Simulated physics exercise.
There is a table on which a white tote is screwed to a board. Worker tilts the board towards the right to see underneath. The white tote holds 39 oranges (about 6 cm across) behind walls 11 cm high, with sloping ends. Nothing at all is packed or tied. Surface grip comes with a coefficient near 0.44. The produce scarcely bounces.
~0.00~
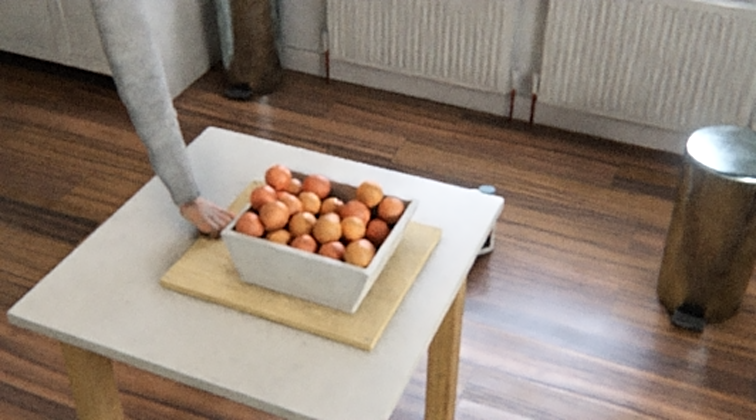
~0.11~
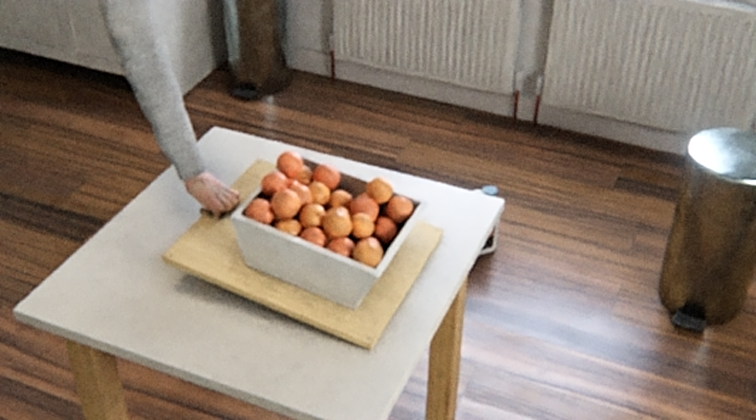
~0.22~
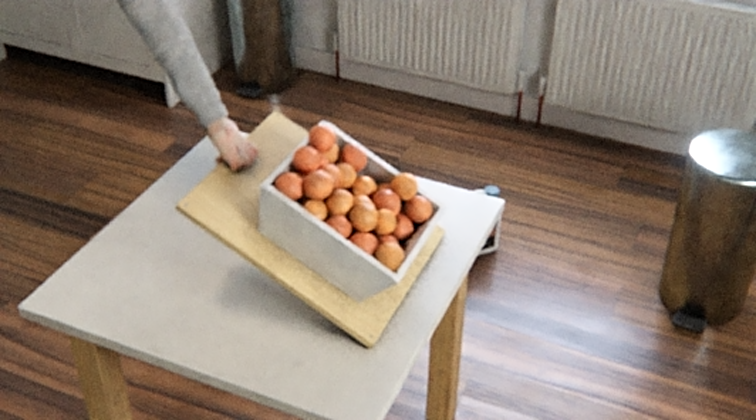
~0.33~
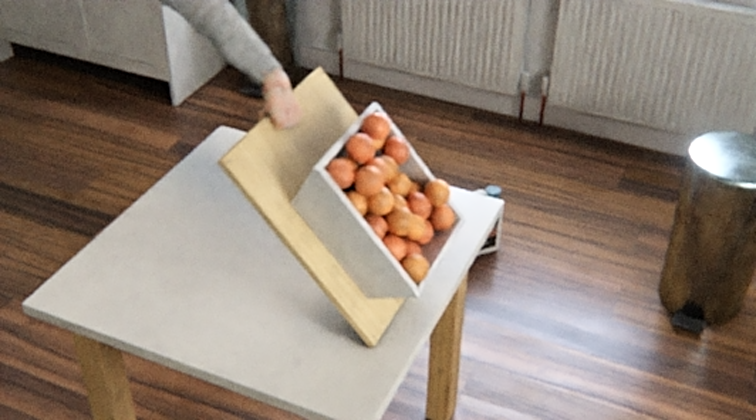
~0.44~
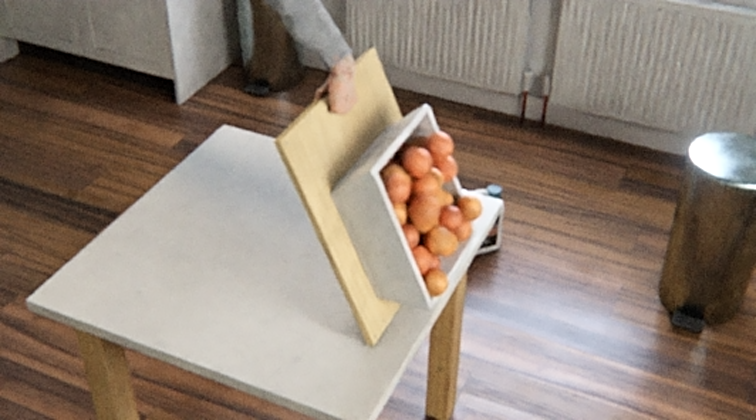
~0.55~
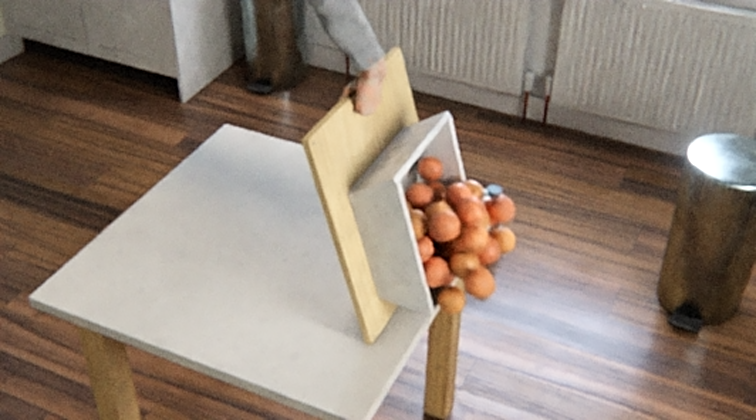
On a table, a hand tilts a board rightward and oranges tumble from its white tote.
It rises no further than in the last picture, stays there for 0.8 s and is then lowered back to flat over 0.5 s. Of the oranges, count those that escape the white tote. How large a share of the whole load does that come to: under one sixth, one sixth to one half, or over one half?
Fraction out: Greater than one-half.
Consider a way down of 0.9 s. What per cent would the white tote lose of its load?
White tote: 100 per cent.
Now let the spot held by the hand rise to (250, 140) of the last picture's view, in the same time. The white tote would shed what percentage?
The white tote would shed 0 percent of its load.
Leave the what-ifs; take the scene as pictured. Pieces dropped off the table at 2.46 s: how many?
I'd estimate some 35 by that time.
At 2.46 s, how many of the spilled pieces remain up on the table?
Roughly 1 of them.
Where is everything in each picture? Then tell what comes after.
In the first picture (we follow the rim corner now nearest the camera; the camera moves round a little), white tote at (365, 271); tilt 0°; nothing out yet.
White tote at (374, 272); tilt 8°, in the second picture.
White tote at (395, 277); tilt 26°, in the third picture.
White tote at (417, 290); tilt 48°, in the fourth picture.
White tote at (431, 305); tilt 66°; 4 out, the lowest orange at (469, 208), in the fifth picture.
White tote at (433, 311); tilt 74°; 15 out, in the sixth picture.
After 0.85 s, tilt 74°; 29 of 39 out of the white tote.
After 1.24 s, tilt 74°; 34 of 39 out of the white tote.
After 1.77 s, tilt 5°; 38 of 39 out of the white tote.
Outcome (at 2.46 s), 38 of 39 out of the white tote. Asked share, 38 of 39, 97 per cent.
